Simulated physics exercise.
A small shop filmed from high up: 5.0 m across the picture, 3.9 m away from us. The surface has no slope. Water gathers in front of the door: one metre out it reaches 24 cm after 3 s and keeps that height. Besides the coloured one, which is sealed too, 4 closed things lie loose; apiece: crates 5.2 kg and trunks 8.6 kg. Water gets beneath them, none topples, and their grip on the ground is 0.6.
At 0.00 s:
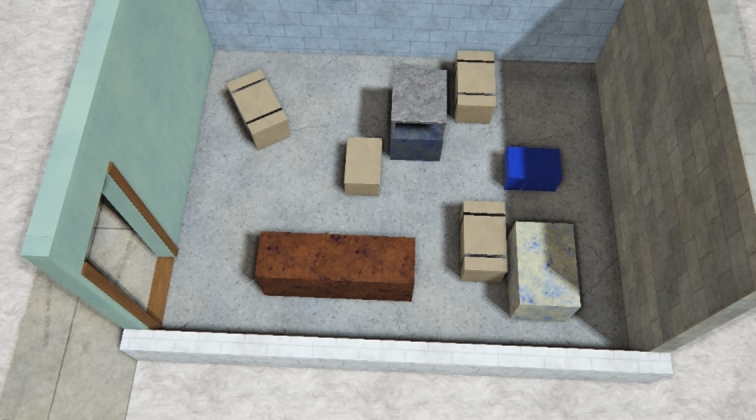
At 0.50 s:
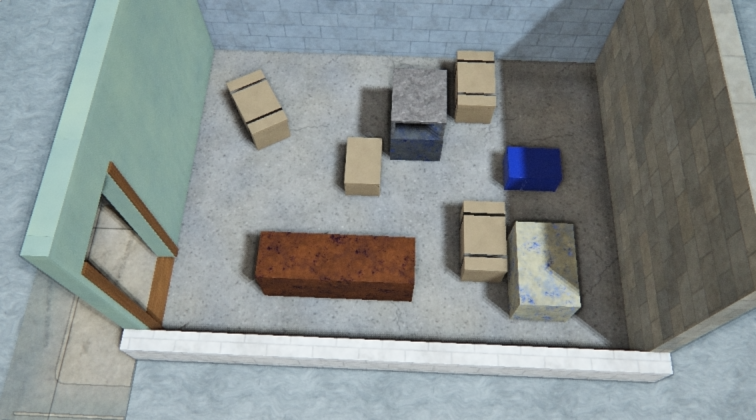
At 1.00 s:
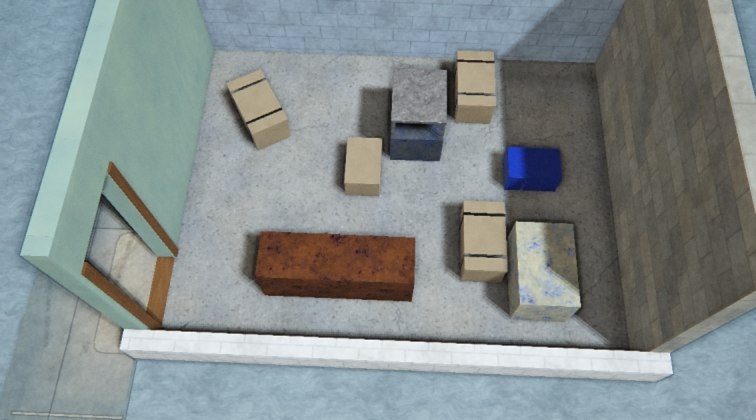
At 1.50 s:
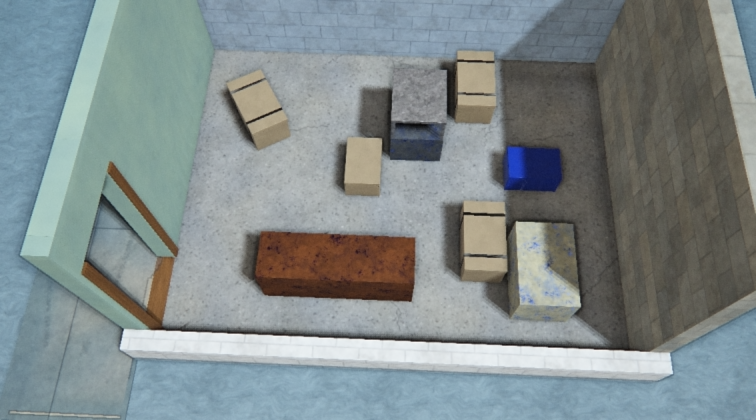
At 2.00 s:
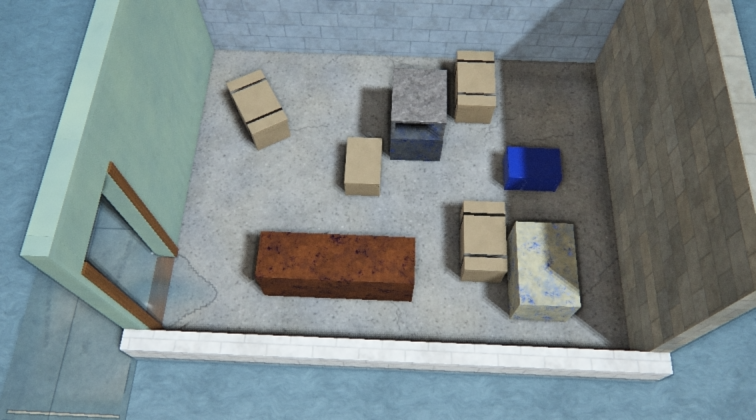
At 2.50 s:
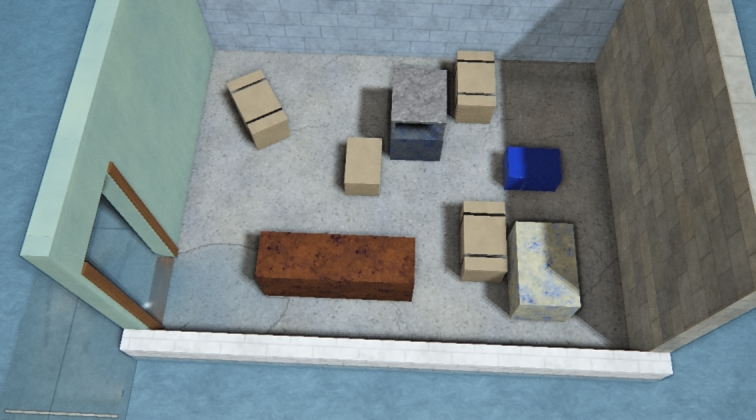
The video shows a small room from above, holding a blue crate, several tan boxes and larger blocks, as water spreads over the ground outside, then passes through the doorway onto the floor nearby while the objects stay still.
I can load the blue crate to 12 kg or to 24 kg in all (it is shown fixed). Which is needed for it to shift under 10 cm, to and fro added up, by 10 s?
For it, the lower weight is enough.
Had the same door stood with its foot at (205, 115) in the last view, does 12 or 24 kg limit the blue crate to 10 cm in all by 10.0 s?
Then only the larger load is enough.
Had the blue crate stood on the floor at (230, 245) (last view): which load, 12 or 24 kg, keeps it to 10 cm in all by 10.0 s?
Neither is enough.
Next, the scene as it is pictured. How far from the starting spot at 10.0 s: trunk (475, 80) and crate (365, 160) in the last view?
In turn: 80 cm, 10 cm.
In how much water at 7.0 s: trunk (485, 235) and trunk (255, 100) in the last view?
About 3 and 2 cm.
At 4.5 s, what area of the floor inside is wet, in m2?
Some 7.0 m2.
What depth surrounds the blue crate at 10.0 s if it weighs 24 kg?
Roughly 4 cm.
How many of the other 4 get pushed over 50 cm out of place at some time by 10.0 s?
I count 3.
After 3.5 s the blue crate would be 0 cm from its start with 12 kg and 0 cm from its start with 24 kg; 0 cm of water round it then.
After 4.5 s the blue crate would be 0 cm from its start with 12 kg and 0 cm from its start with 24 kg; 0 cm of water round it then.
After 7.0 s the blue crate would be 0 cm from its start with 12 kg and 0 cm from its start with 24 kg; 3 cm of water round it then.
After 10.0 s the blue crate would be 0 cm from its start with 12 kg and 0 cm from its start with 24 kg; 4 cm of water round it then.
